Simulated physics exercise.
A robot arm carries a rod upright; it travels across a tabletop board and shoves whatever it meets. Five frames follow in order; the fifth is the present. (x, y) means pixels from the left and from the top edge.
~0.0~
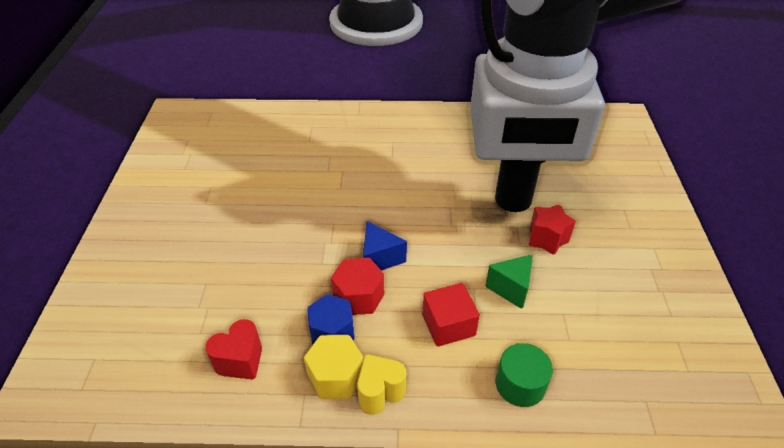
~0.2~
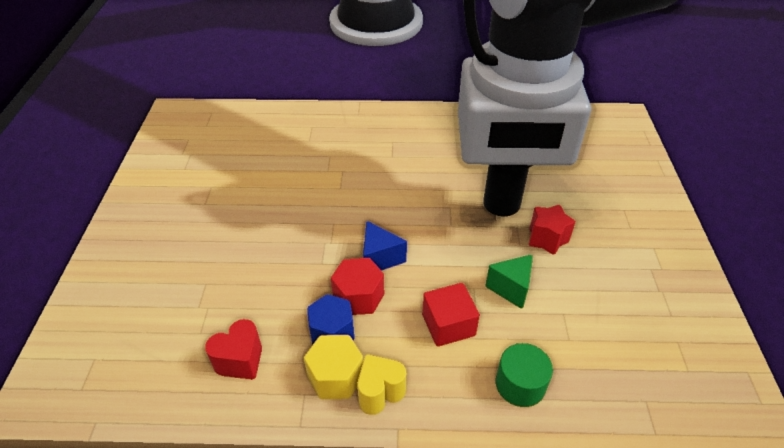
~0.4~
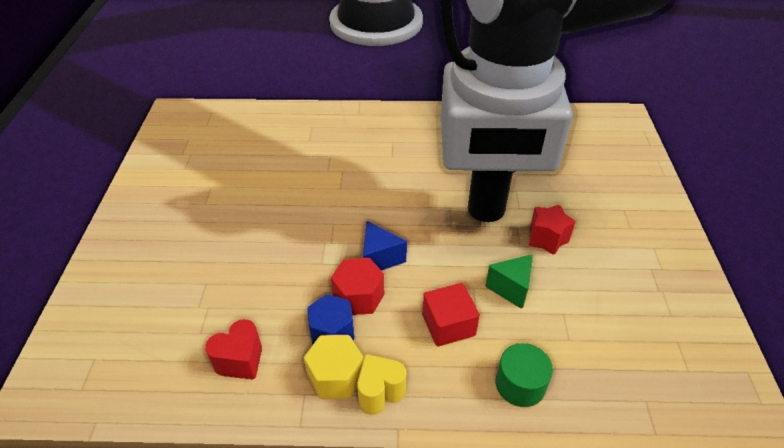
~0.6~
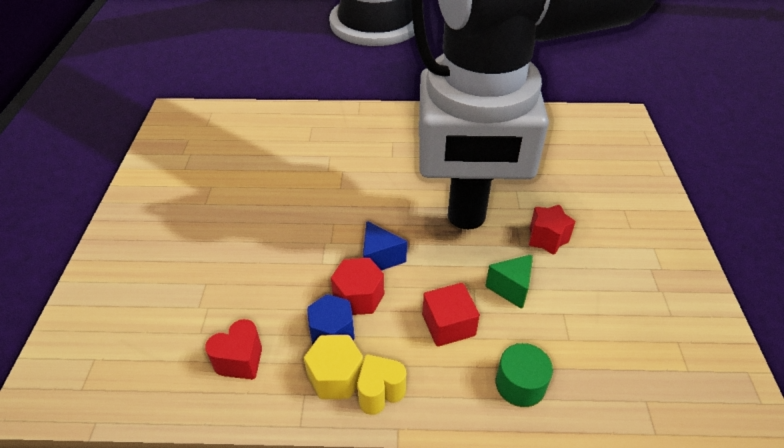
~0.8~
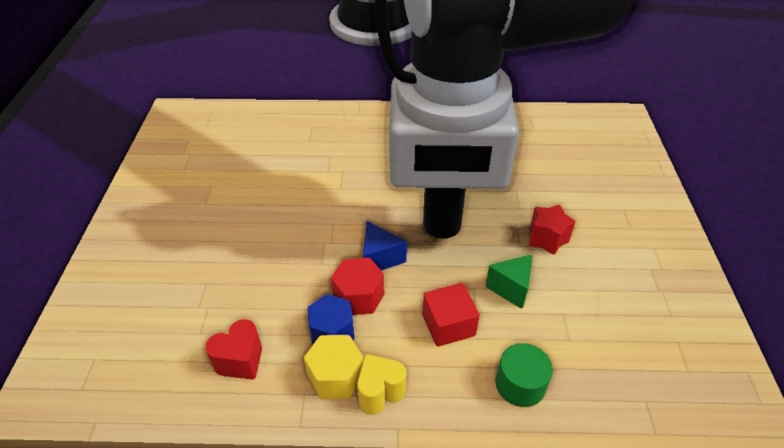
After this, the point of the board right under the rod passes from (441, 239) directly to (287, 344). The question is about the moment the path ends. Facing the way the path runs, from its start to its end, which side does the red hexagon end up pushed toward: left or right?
Out to the right.
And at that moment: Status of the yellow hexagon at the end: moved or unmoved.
That block slides.
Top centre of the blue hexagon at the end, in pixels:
It will likely be found at (268, 365).
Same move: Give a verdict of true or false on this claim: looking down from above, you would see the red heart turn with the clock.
Verdict: False.
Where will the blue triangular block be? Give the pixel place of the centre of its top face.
Near (342, 248).
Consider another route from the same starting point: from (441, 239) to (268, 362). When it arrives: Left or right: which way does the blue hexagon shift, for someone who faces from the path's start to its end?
The left.
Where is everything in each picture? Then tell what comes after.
The first frame shows rod tip (513, 200); block tops, red heart (234, 341); blue hexagon (330, 313); yellow hexagon (333, 357); red hexagon (357, 276); blue triangular block (379, 238).
The second frame shows rod (502, 204); blocks unchanged.
The third frame shows rod (486, 209); blocks unchanged.
The fourth frame shows rod (467, 217); blocks unchanged.
The fifth frame shows rod (442, 225); red heart (234, 341); blue hexagon (330, 313); yellow hexagon (333, 357); red hexagon (357, 276); blue triangular block (379, 238).
The first path, step by step. One third of the way, rod (393, 257); red hexagon (353, 278); blue triangular block (359, 244), turned 55° clockwise.
Two thirds of the way, rod (340, 292); blue hexagon (290, 340), turned 60° anticlockwise; yellow hexagon (329, 368), turned 25° anticlockwise; red hexagon (295, 299), turned 15° clockwise; blue triangular block (342, 248), turned 100° clockwise.
At the end, rod (284, 331); red heart (206, 352), turned 60° anticlockwise; blue hexagon (268, 365), turned 115° anticlockwise; yellow hexagon (329, 368), turned 25° anticlockwise; red hexagon (236, 316), turned 50° clockwise; blue triangular block (342, 248), turned 100° clockwise.
